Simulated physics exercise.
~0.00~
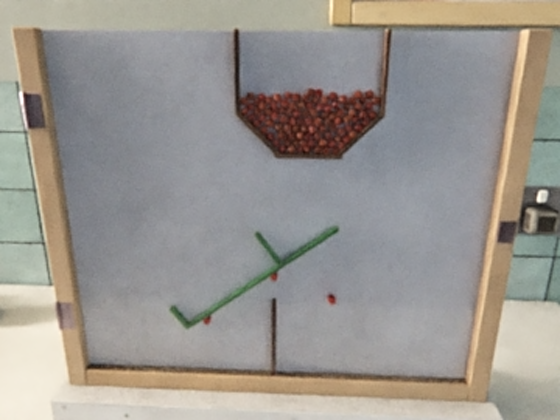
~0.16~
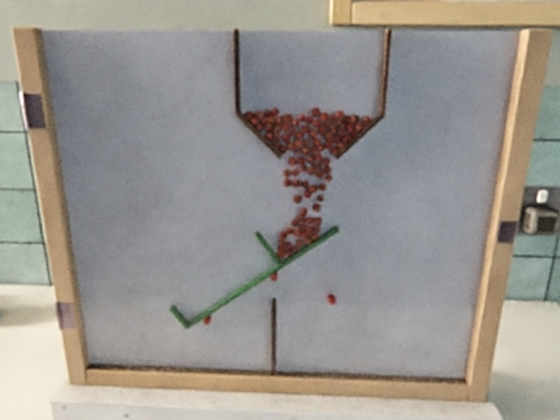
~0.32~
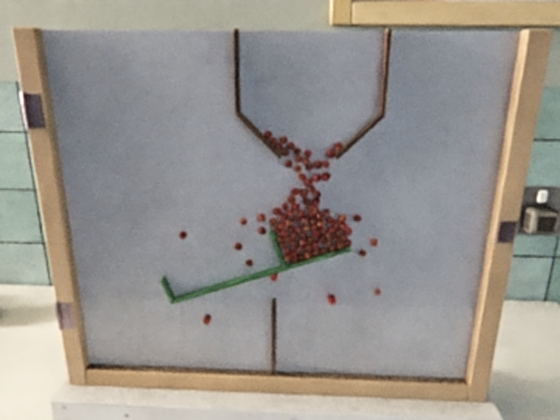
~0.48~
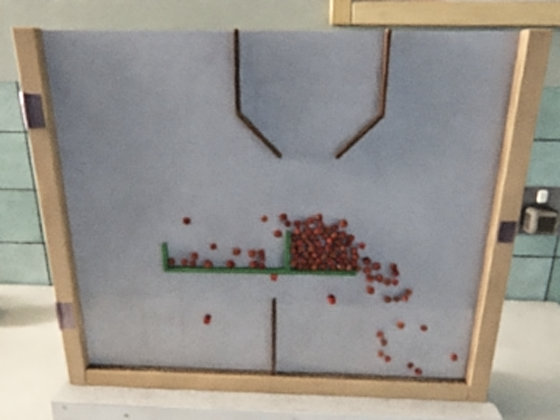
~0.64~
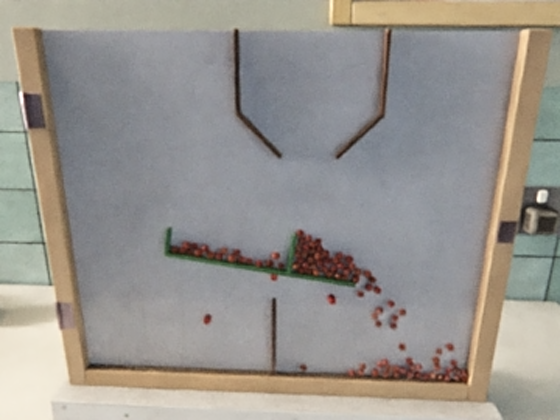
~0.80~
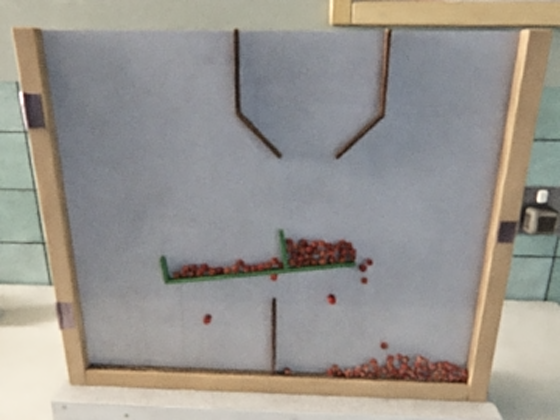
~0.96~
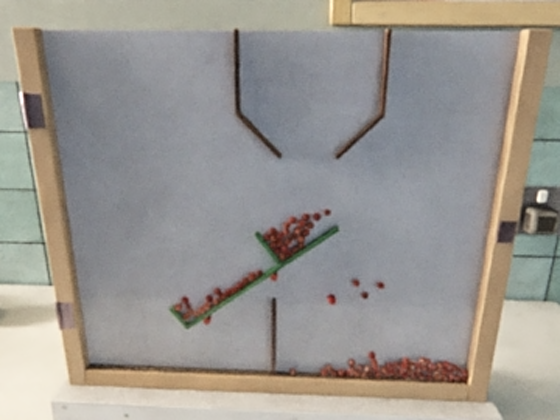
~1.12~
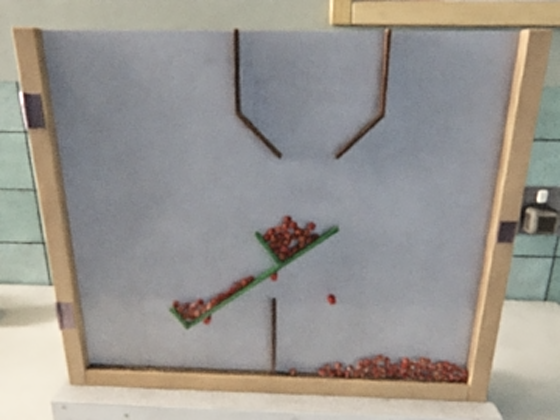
In a wood-framed case, red beads drop onto a rocking green tray, many spilling right.
